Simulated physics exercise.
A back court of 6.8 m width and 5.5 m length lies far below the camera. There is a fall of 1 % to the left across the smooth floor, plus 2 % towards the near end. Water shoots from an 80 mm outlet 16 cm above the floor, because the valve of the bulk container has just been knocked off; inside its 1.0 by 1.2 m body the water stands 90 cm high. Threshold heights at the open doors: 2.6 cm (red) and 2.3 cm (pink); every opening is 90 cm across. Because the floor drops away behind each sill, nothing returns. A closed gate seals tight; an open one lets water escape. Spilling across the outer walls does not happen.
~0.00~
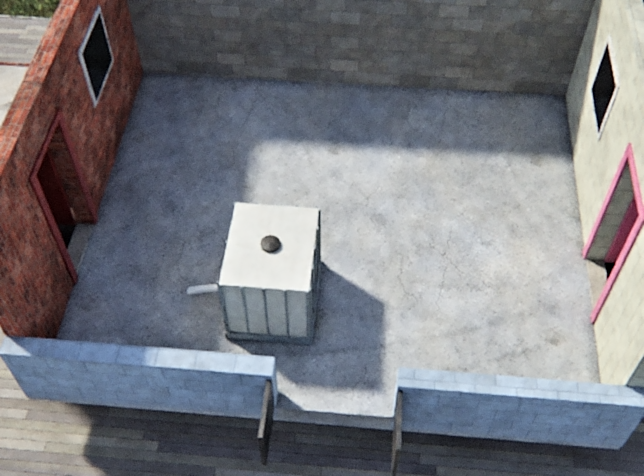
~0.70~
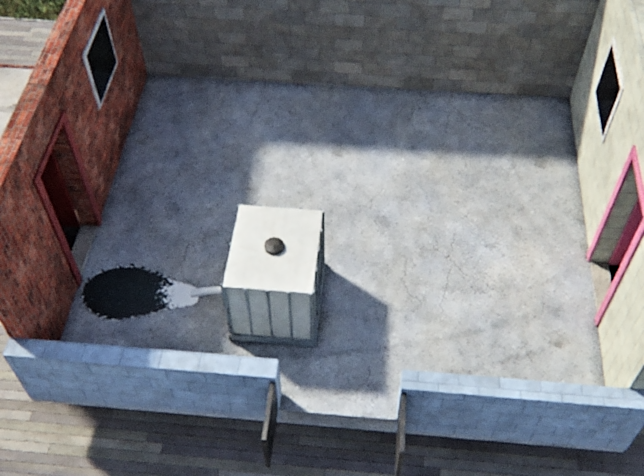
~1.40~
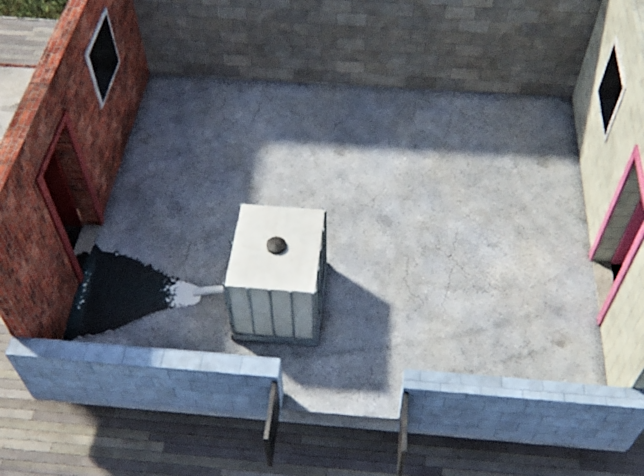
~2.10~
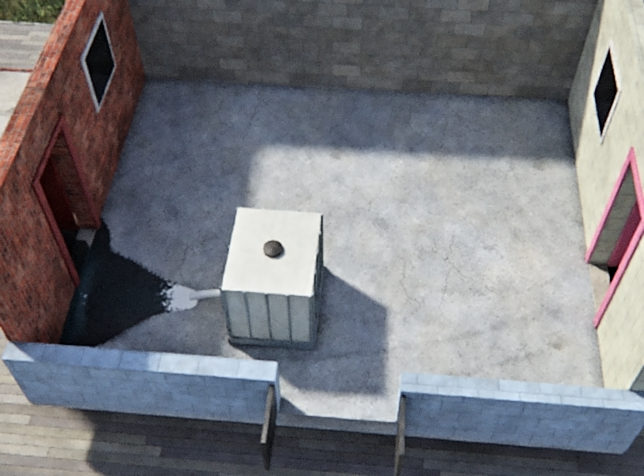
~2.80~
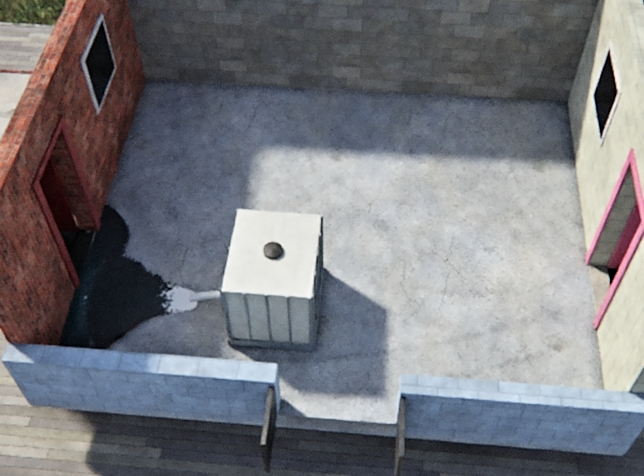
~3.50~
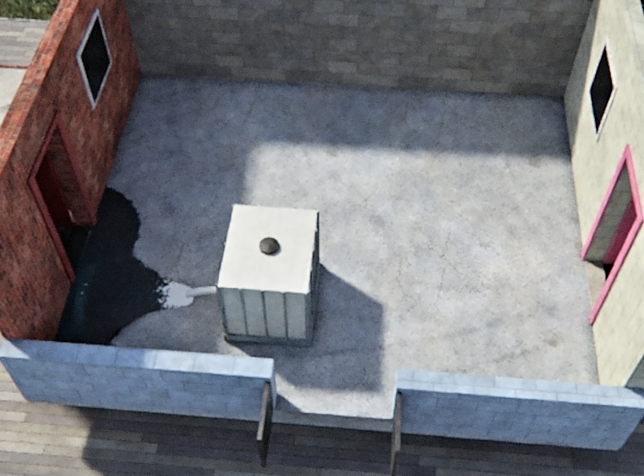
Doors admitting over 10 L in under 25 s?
Red door: Over; pink door: Not over.
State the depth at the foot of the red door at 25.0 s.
About 3.0 centimetres.
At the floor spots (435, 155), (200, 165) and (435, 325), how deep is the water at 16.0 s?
Roughly 0.0, 0.0 and 0.0 cm.
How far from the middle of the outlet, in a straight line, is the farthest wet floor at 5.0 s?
Roughly 3.0 m.
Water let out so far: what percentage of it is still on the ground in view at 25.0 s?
I'd put it at around 70 per cent.
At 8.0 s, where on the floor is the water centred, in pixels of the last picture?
At about (129, 308).
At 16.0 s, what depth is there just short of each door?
In cm: Red 3.0, pink 0.0.
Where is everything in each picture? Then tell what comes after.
The jet has just started at (214, 288); the ground is still dry, in the first picture.
From the spout at (217, 290) the water has spread over 0.7 m2; its tip is at (86, 292), and it is 1.2 cm deep on average, in the second picture.
The jet leaves at (220, 289); the sheet reaches (76, 259), 2.4 m away, and wets 1.3 m2, in the third picture.
From the spout at (216, 293) the water has spread over 1.7 m2; its tip is at a hidden place, and it is 1.2 cm deep on average, in the fourth picture.
The jet leaves at (216, 295); the sheet reaches (105, 209), 2.6 m away, and wets 2.1 m2, in the fifth picture.
The jet leaves at (212, 290); the sheet reaches (105, 192), 2.7 m away, and wets 2.7 m2, in the sixth picture.
After 5.0 s water covers 10 % of the floor and is deepest (7 cm) near (46, 373); red door 3.4 cm at the sill, 6 L in, pink door not reached.
After 8.0 s water covers 20 % of the floor and is deepest (8 cm) near (46, 373); red door 3.5 cm at the sill, 12 L in, pink door not reached.
After 12.0 s water covers 20 % of the floor and is deepest (8 cm) near (46, 373); red door 3 cm at the sill, 22 L in, pink door not reached.
After 16.0 s water covers 25 % of the floor and is deepest (9 cm) near (46, 373); red door 3 cm at the sill, 26 L in, pink door not reached.
After 25.0 s water covers 30 % of the floor and is deepest (10 cm) near (46, 373); red door 3 cm at the sill, 31 L in, pink door not reached.
